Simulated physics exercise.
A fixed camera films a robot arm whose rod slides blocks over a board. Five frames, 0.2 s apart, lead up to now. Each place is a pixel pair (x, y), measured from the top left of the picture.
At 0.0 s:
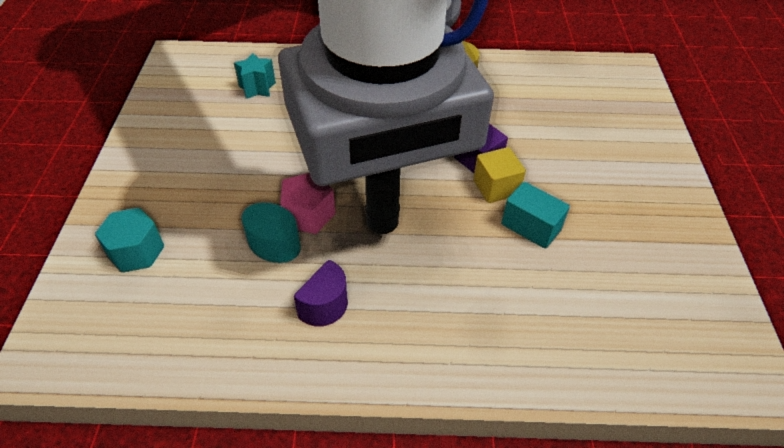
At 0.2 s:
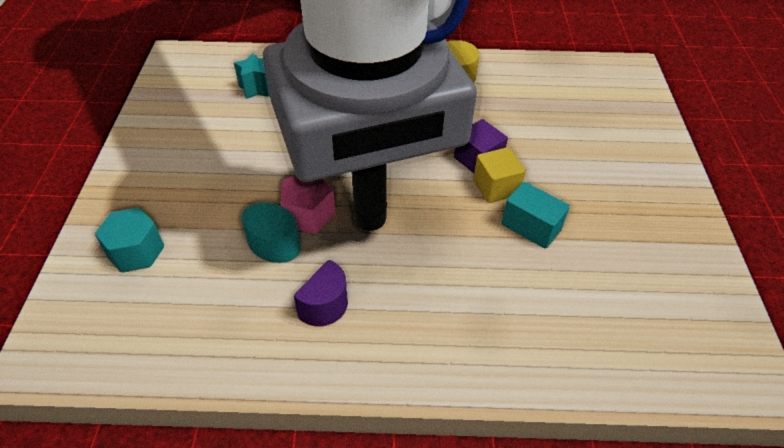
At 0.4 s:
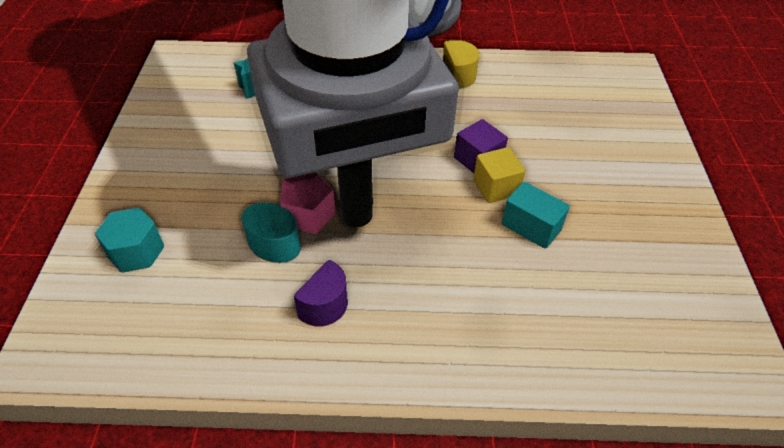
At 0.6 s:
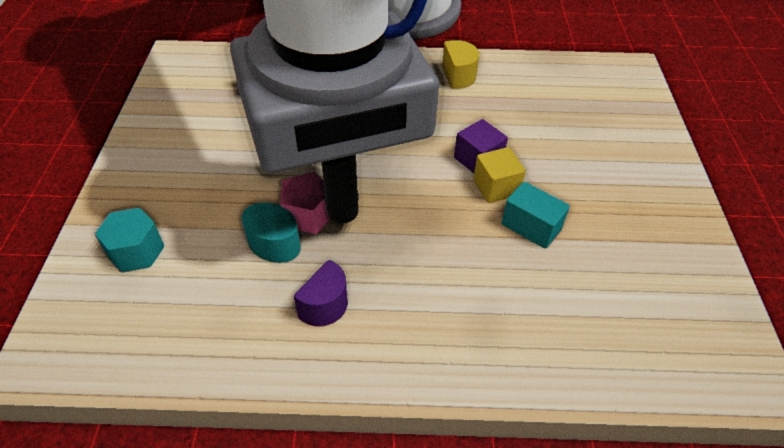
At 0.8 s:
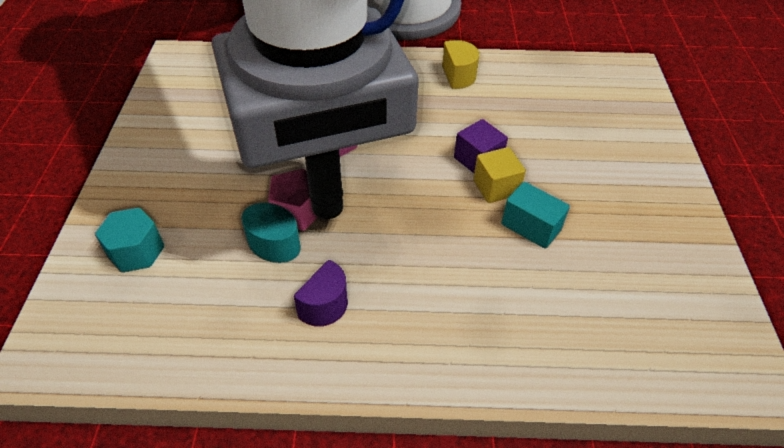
At first, a gray robot arm holds a black rod upright over a wooden board scattered with teal, purple, yellow and pink blocks. The arm moves steadily left, bringing the rod close to the pink block. The pink block then shifts slightly left, while the teal oval beside it stays put.
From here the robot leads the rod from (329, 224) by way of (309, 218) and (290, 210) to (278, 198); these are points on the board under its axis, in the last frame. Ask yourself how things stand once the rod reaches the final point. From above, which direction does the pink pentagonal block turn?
Counterclockwise rotation.
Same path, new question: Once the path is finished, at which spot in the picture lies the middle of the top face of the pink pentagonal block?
I'd expect the centre of its top face to be at (238, 166).
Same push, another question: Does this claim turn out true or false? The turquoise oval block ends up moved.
It is false.
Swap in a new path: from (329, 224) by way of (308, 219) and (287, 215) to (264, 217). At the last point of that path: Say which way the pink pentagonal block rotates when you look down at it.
Prediction: Clockwise.
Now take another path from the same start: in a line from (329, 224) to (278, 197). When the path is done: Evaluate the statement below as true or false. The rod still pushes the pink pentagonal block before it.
The claim holds.
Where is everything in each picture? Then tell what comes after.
Rod's lower end at (383, 223); turquoise oval block at (269, 220); pink pentagonal block at (305, 190), in the first frame.
Rod at (370, 220); blocks still, in the second frame.
Rod at (357, 217); blocks still, in the third frame.
Rod at (343, 213); blocks still, in the fourth frame.
Rod at (328, 209); turquoise oval block at (269, 220); pink pentagonal block at (293, 187), in the fifth frame.
The first path, step by step. Halfway along, rod at (297, 199); pink pentagonal block at (262, 177).
At the end, rod at (275, 182); turquoise oval block still; pink pentagonal block at (238, 166), turned 20° anticlockwise.
